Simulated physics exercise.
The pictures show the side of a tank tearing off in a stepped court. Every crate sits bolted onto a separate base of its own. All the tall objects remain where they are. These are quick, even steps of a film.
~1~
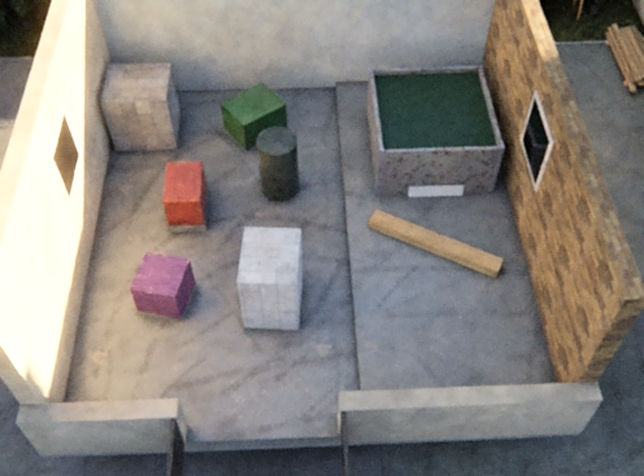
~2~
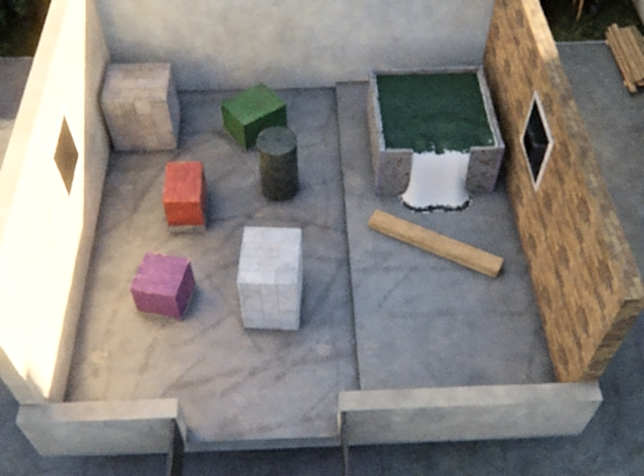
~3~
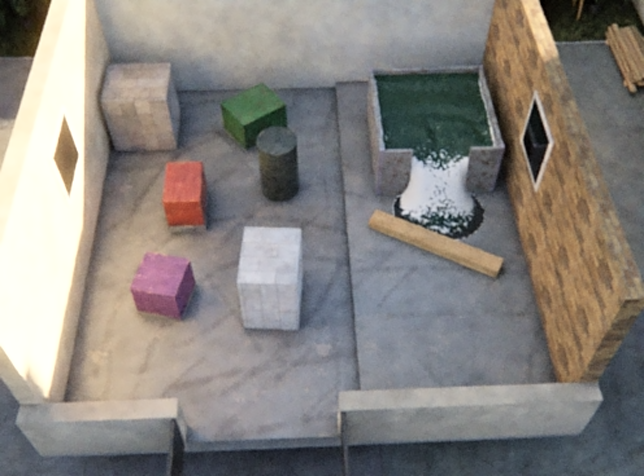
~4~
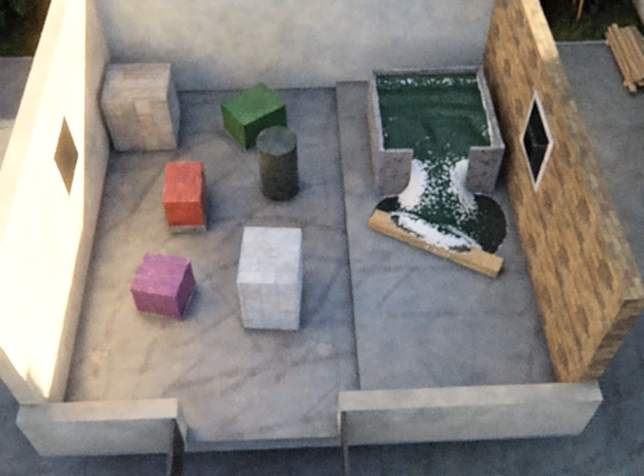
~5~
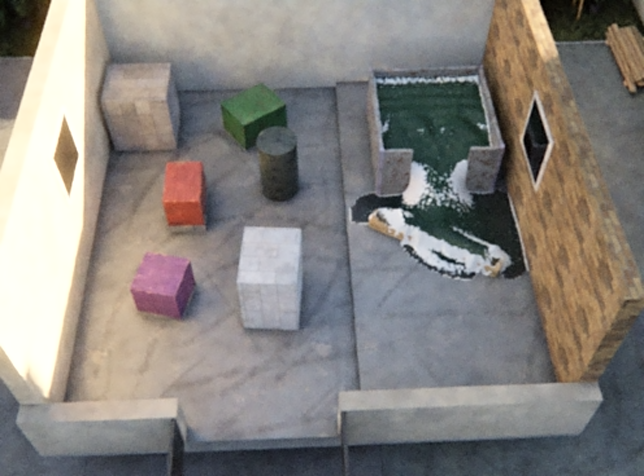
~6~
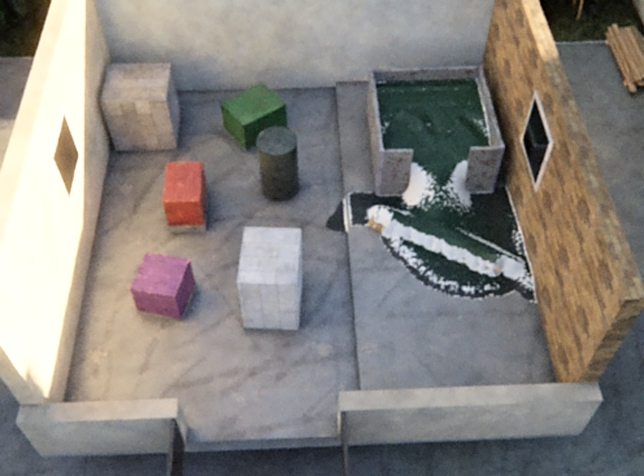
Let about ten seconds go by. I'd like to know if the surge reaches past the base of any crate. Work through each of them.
Result: The purple crate will be reached, the green crate will be reached, the red crate will not be reached.
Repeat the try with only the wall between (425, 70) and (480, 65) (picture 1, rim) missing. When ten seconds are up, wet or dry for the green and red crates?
Then: The green crate takes water, the red crate is topped.
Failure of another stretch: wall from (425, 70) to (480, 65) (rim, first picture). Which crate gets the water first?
That would be the green one.
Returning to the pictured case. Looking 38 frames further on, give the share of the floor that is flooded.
Close to 85 %.
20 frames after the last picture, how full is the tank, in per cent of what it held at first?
Estimate: Around 36 %.
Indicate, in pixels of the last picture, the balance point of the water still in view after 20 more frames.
Centre point: Around (422, 240).
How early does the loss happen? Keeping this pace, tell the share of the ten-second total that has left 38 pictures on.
By then, close to 70 % of it.
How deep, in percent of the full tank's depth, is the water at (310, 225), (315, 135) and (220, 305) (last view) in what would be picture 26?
I'd say close to 2, 2 and 0 percent.
A moment on, water covers 35 % of the floor; the purple crate not reached, the green crate not reached, the red crate not reached.
Next, water covers 45 % of the floor; the purple crate not reached, the green crate water round its plinth, the red crate water round its plinth.
Then, water covers 55 % of the floor; the purple crate water round its plinth, the green crate water round its plinth, the red crate water round its plinth.
Later, water covers 85 % of the floor; the purple crate water round its plinth, the green crate water round its plinth, the red crate water round its plinth.
In the end, water covers 95 % of the floor; the purple crate was topped, the green crate was topped, the red crate stayed above the water.
